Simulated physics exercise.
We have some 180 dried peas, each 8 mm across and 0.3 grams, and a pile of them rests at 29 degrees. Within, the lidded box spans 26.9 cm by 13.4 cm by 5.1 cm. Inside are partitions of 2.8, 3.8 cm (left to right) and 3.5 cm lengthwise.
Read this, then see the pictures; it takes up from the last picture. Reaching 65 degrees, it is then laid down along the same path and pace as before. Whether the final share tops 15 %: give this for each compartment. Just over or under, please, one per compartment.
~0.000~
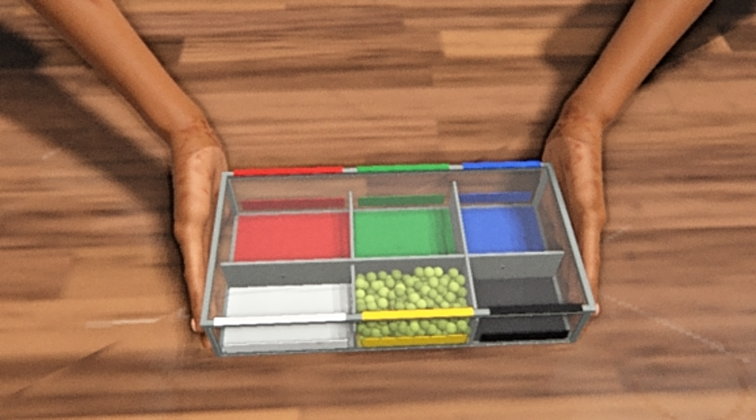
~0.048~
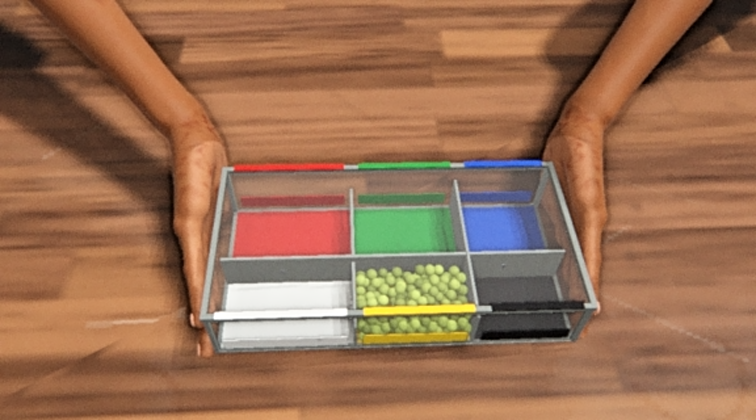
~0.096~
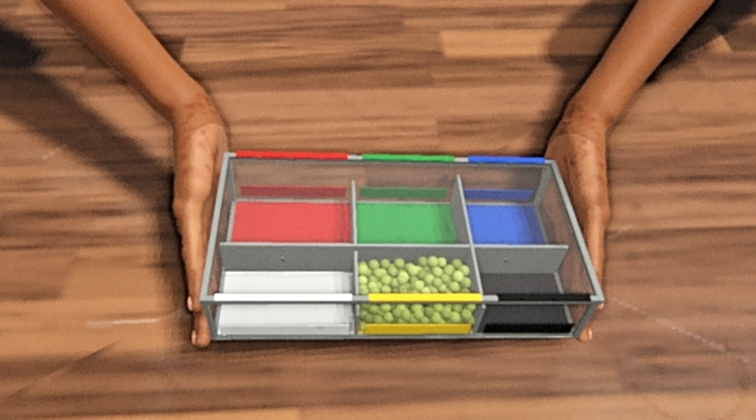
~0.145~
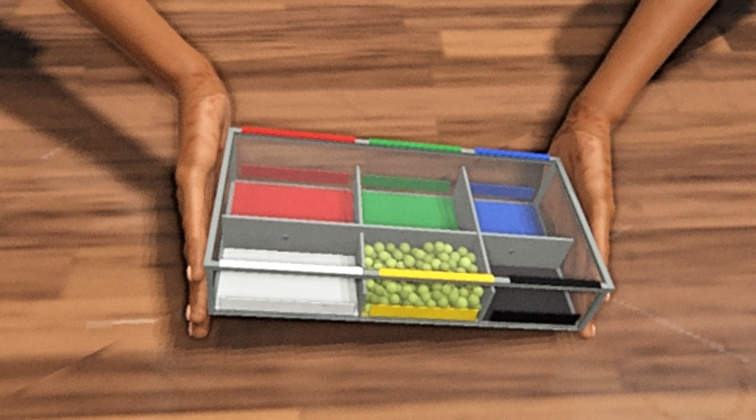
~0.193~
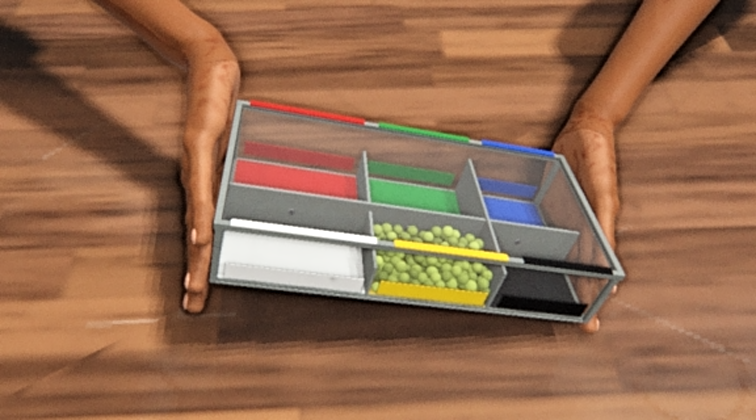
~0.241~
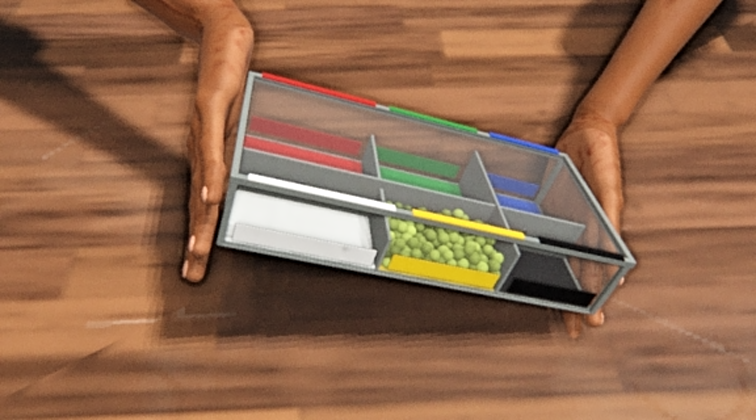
Red compartment: Under, blue compartment: Under, green compartment: Under, yellow compartment: Over, white compartment: Under, black compartment: Under.
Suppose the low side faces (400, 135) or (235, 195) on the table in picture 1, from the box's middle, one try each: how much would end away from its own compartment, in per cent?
Estimate: Some 15 % and some 40 % respectively.
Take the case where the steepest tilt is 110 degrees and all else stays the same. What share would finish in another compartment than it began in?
Result: Some 35 %.
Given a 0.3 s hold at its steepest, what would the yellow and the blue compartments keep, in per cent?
Yellow keeps 85% and blue keeps 5%.
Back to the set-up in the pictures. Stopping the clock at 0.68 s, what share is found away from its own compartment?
About 10 percent.
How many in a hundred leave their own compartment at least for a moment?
15 per cent or so.
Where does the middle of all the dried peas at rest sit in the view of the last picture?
I'd say roughly (436, 295).
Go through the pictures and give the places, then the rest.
Box tilt 0 degrees, front corners at (207, 322) and (589, 307); yellow 100 %, in the first picture.
Box tilt 1 degrees, front corners at (207, 316) and (590, 305), in the second picture.
Box tilt 5 degrees, front corners at (207, 297) and (596, 298), lowest corner right back, in the third picture.
Box tilt 11 degrees, front corners at (211, 263) and (606, 286), lowest corner right back, in the fourth picture.
Box tilt 18 degrees, front corners at (221, 222) and (616, 273), lowest corner right back, in the fifth picture.
Box tilt 24 degrees, front corners at (238, 177) and (627, 261), lowest corner right back; yellow 100 %. Its pace works out near 130 degrees a second, in the sixth picture.
Then, at 0.68 s, tilt 62 degrees; blue 5 %, yellow 90 %.
After 0.98 s, tilt 24 degrees; blue 10 %, green 5 %, yellow 85 %, black 5 %.
After 1.37 s, tilt 0 degrees; blue 10 %, green 5 %, yellow 85 %, black 5 %.
At rest (1.8 s), red 0 %, blue 10 %, green 5 %, yellow 85 %, white 0 %, black 5 %.
